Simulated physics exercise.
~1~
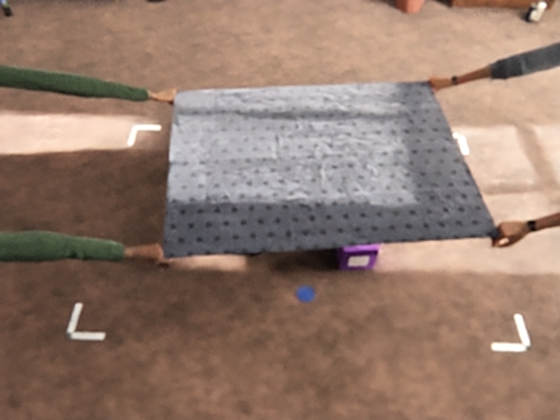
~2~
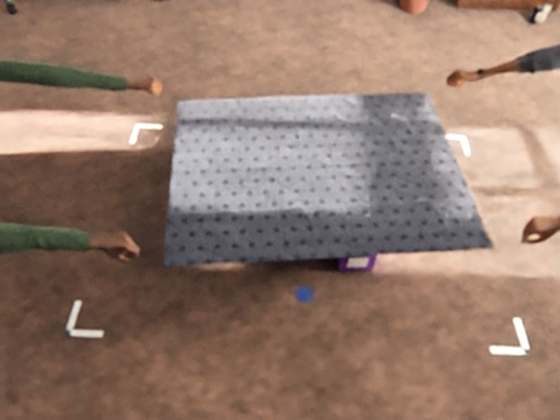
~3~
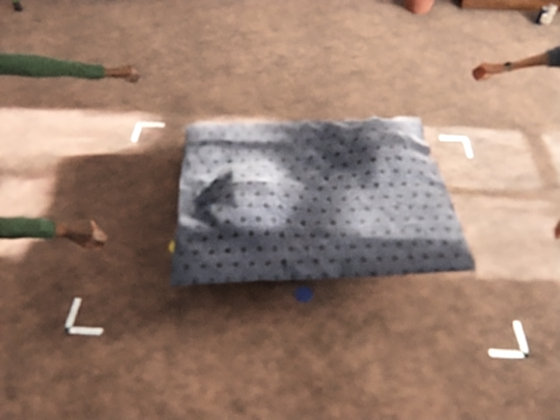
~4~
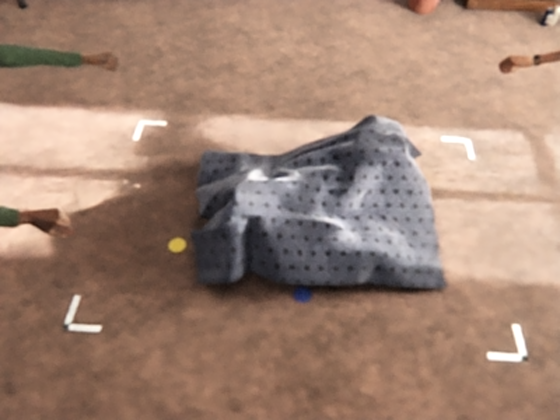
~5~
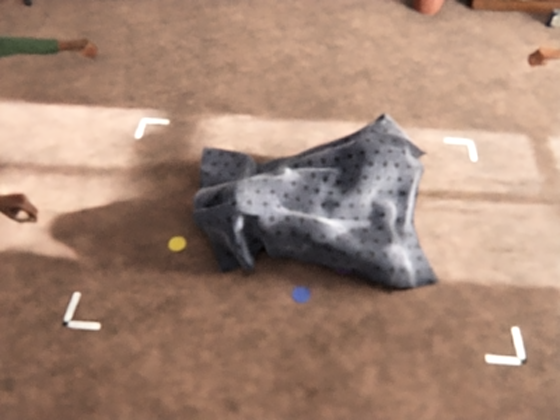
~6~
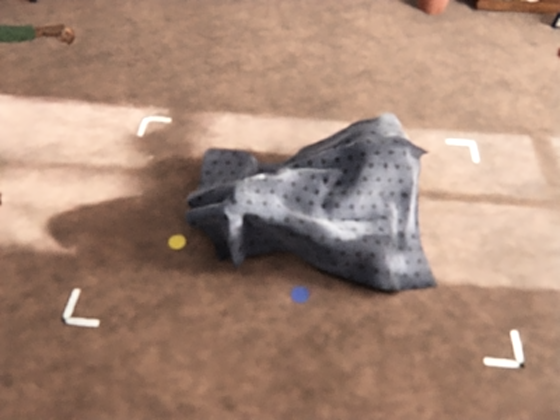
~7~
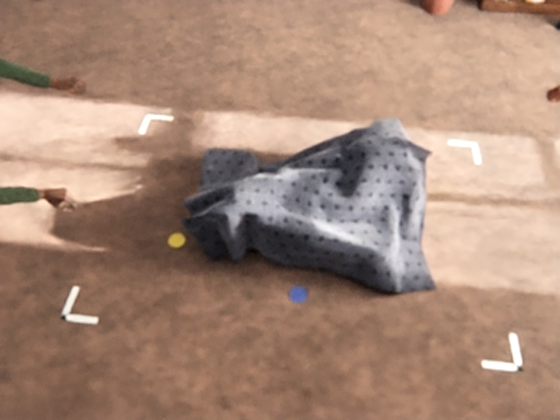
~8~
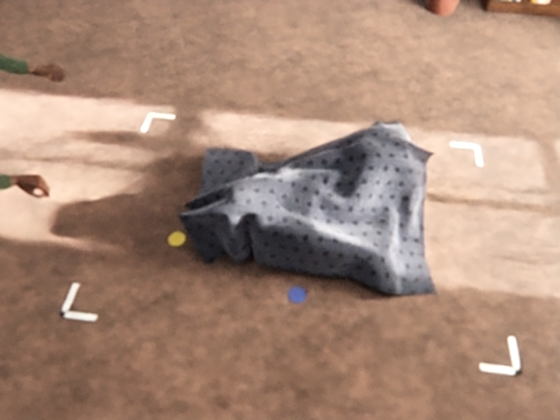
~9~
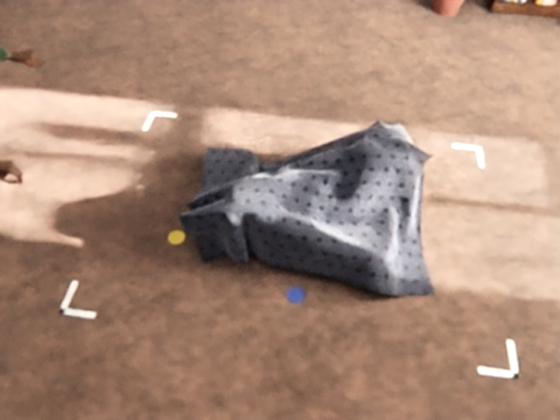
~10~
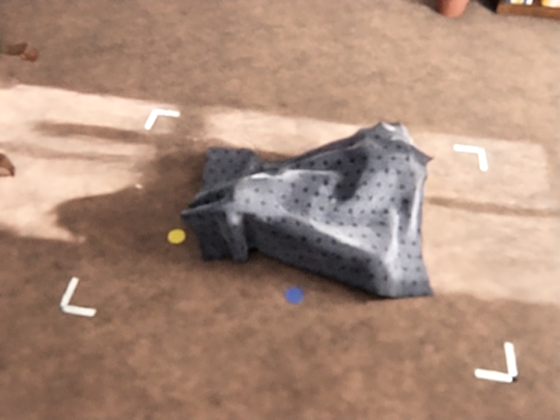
A grey dotted cloth, let go by four outstretched hands, dropped over a purple object on the brown floor and sagged into a crumpled, uneven heap, hiding that object while a blue disc and a yellow one stayed in plain view beside it.
